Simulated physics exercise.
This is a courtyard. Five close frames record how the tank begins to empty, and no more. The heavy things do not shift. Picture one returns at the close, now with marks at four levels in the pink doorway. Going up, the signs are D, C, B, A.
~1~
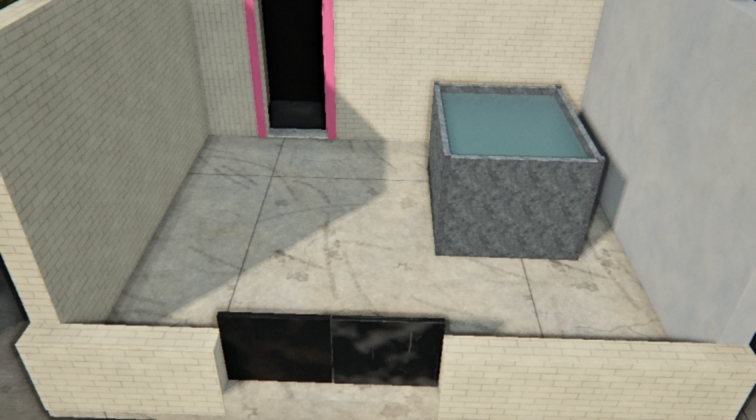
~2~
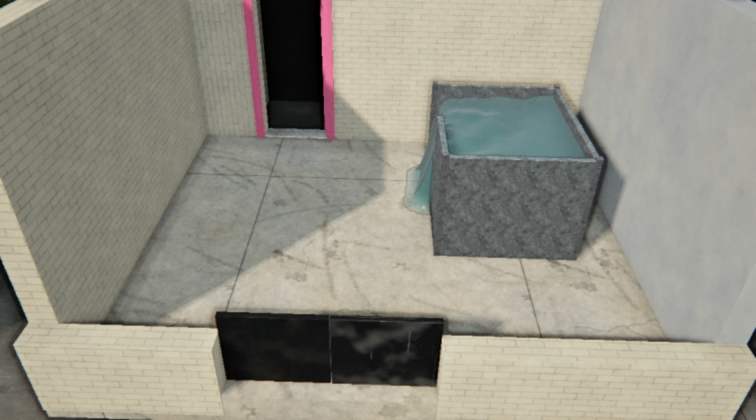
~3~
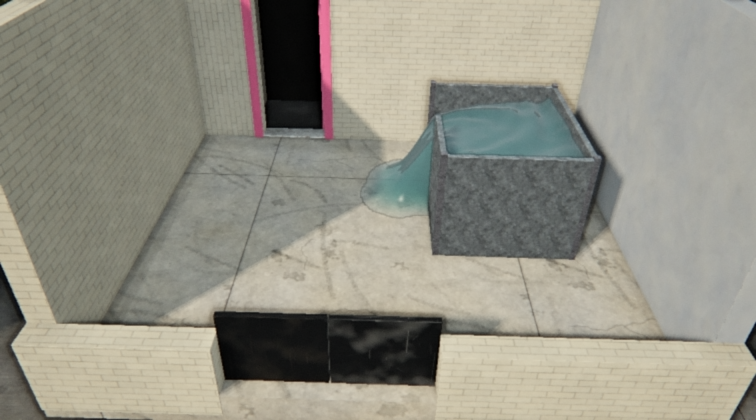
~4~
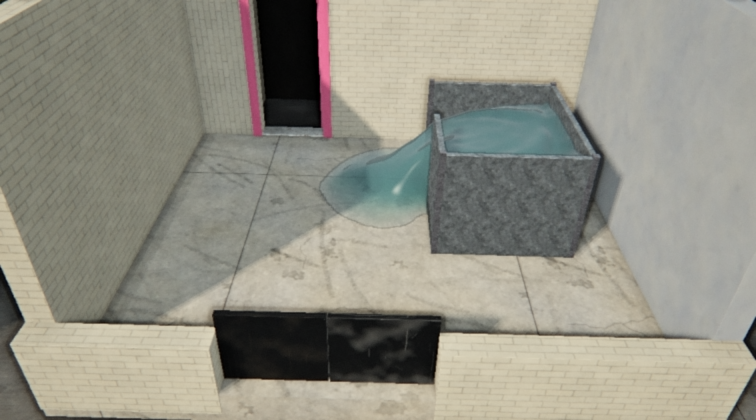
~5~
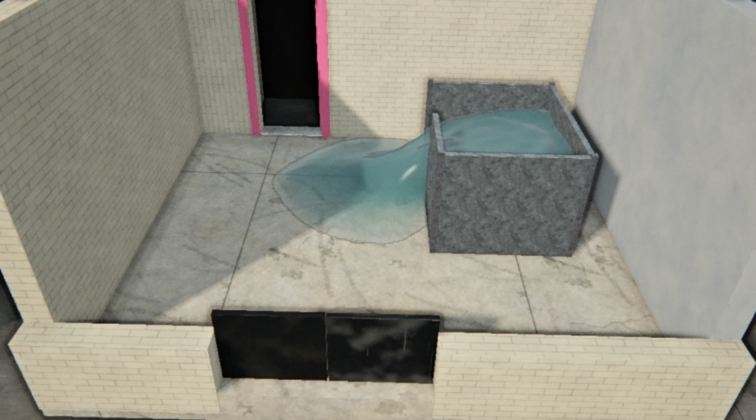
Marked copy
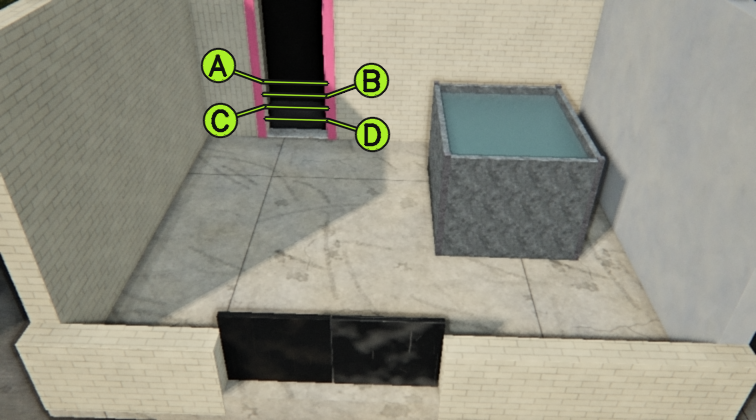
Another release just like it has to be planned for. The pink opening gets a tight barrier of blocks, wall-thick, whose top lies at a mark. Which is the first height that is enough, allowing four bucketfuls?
That is line D.
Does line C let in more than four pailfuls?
No, that is safe.
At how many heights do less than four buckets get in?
All four.
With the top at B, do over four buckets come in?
No, not at all.
In lime, A at (294, 82); B at (295, 95); C at (296, 107); D at (296, 119); from the bottom up D, C, B, A.
With A, nothing gets over.
With B, nothing gets over.
With C, nothing gets over.
With D, a splash gets over, under a bucket.
